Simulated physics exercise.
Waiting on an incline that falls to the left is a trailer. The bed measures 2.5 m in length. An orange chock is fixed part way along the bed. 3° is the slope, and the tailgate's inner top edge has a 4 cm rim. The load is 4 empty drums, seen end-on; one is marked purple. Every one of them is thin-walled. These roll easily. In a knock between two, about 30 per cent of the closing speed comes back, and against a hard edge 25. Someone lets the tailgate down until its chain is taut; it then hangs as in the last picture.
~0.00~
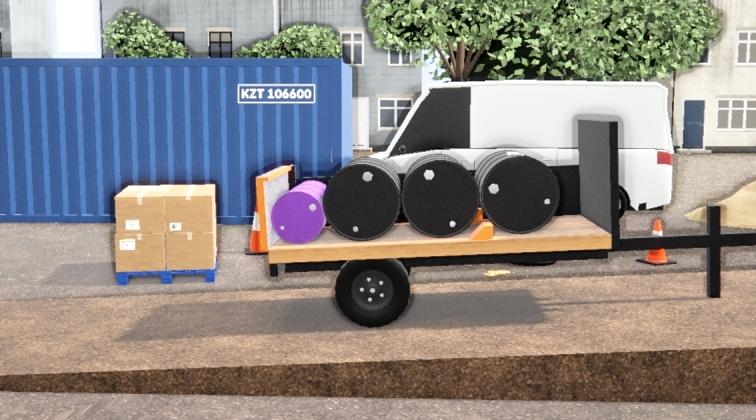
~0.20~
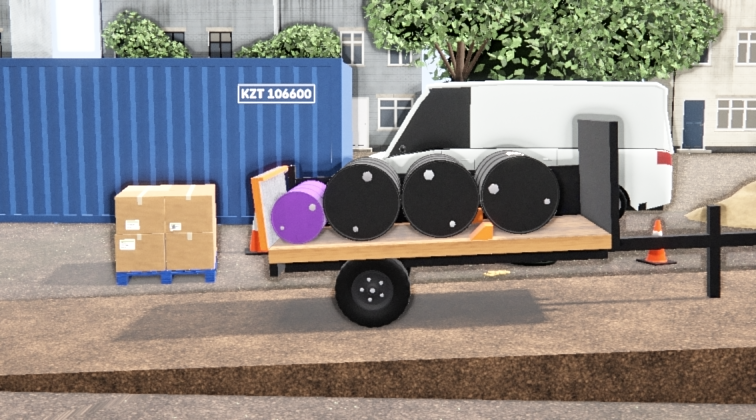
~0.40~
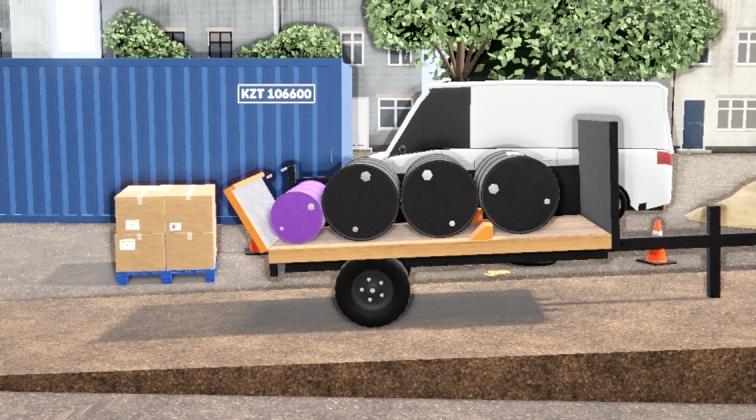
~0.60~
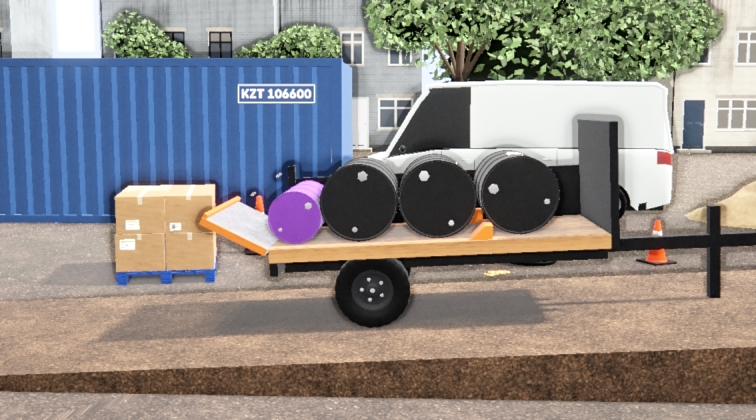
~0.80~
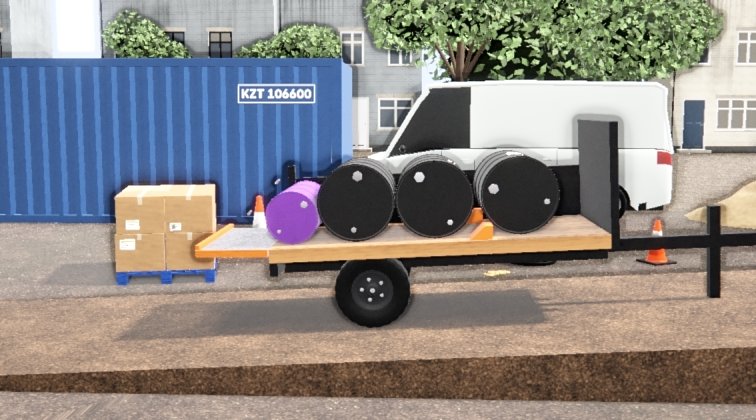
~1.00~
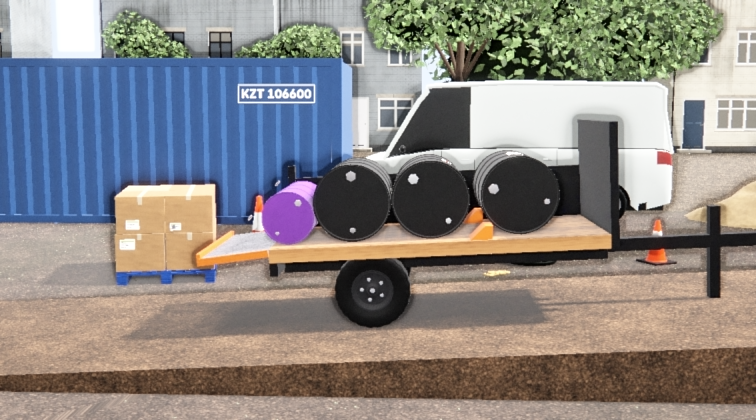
The orange-edged tailgate on a parked trailer swung down to the left until it sloped slightly below the bed, and the purple drum and three black ones beside it rolled slightly left.
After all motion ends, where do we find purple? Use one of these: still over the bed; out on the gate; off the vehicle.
It is found off the vehicle.
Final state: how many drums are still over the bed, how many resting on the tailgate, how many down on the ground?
1, 0 and 3.
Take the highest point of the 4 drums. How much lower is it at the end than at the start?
Some 0 centimetres.
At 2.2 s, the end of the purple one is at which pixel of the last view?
Position: About (234, 224).
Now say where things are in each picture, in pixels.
The first frame shows purple (297, 218); gate 87° above level, tip at (260, 180); 4 of the 4 make up the bottom layer on the bed.
The second frame shows purple (297, 218); gate 83° above level, tip at (255, 181).
The third frame shows purple (296, 218); gate 59° above level, tip at (228, 191).
The fourth frame shows purple (294, 218); gate 26° above level, tip at (204, 222).
The fifth frame shows purple (291, 218); gate 1° below level, tip at (199, 254).
The sixth frame shows purple (287, 219); gate 8° below level, tip at (200, 262).
By 1.5 s, purple is on the bed, 5 cm short of the hinge, rolling left; 0 of 4 are out.
By 2.2 s, purple is on the gate, 25 cm past the hinge, rolling left; 0 of 4 are out.
By 2.9 s, purple is dropping off the gate; 1 of 4 is out.
Finally (7.9 s), purple is out on the ground; 3 of 4 are out.
